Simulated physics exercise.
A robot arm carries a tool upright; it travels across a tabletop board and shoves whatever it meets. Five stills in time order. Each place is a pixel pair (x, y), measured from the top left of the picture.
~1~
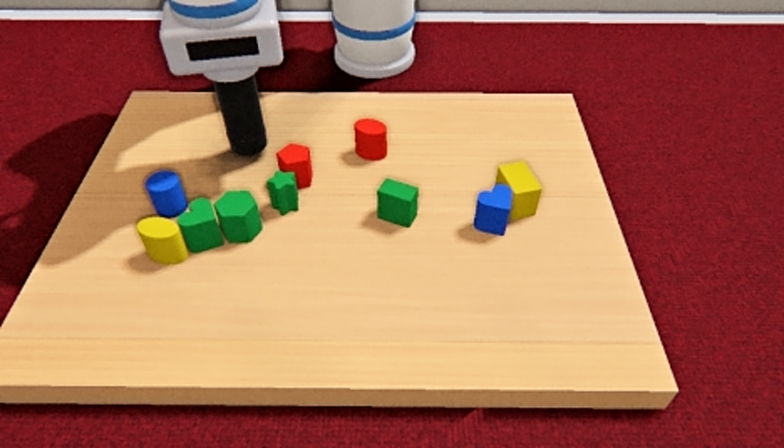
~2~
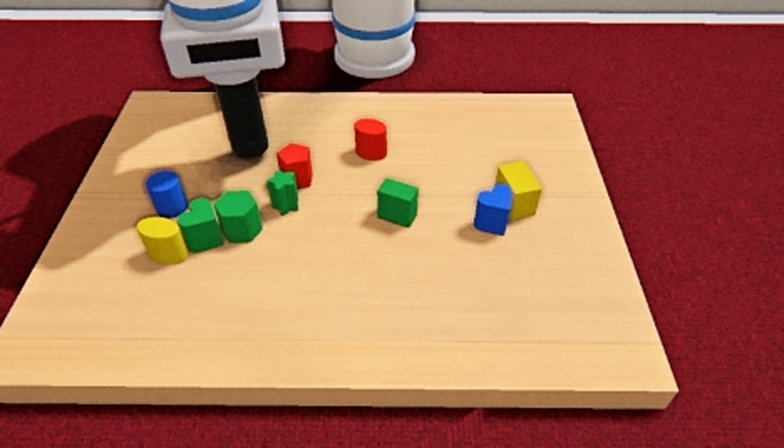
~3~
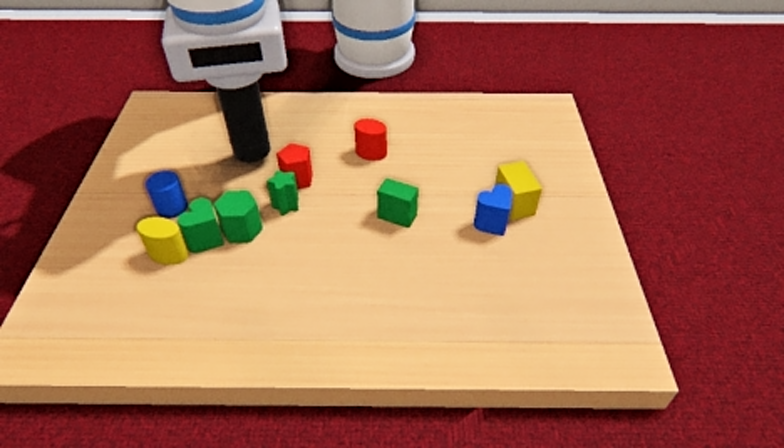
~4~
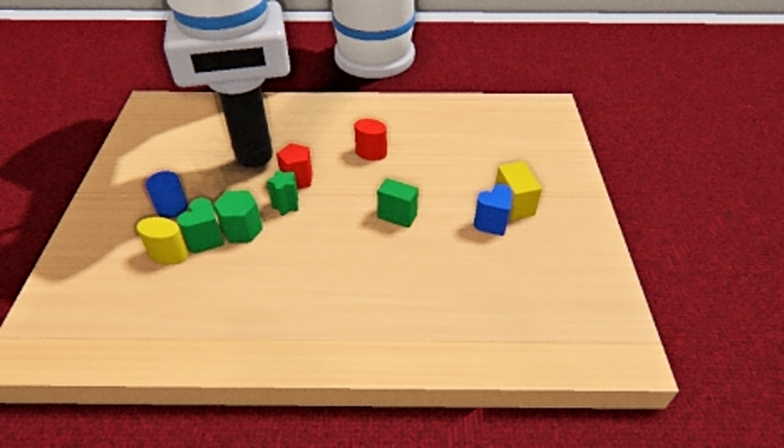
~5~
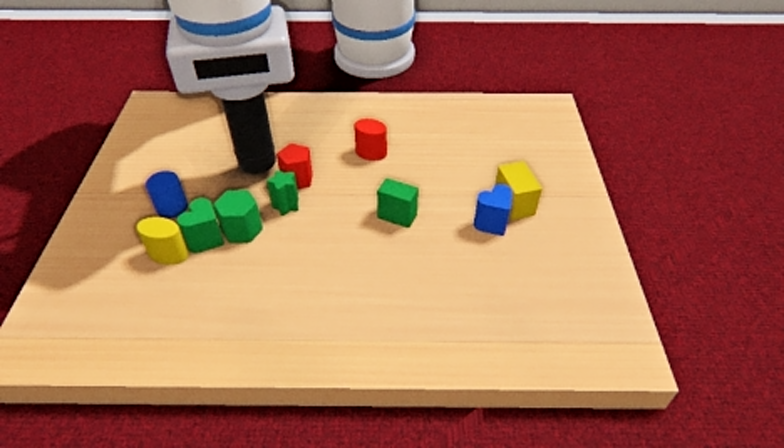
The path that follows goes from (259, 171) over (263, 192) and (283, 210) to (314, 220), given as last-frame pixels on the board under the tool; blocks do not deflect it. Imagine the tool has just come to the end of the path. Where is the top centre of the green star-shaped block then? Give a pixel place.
By then it is at (340, 203).
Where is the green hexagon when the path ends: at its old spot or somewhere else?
The result: It stays put.
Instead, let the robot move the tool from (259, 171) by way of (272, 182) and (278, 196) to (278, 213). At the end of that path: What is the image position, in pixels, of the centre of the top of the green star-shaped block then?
Pixel (295, 203).
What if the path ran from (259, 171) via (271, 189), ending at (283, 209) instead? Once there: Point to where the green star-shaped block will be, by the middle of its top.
It is at (298, 199).
The first path, step by step. One third of the way, tool at (262, 185); nothing pushed yet.
Two thirds of the way, tool at (282, 203); green star-shaped block at (307, 193).
At the end, tool at (313, 212); green hexagon still; green star-shaped block at (340, 203); red pentagon still.
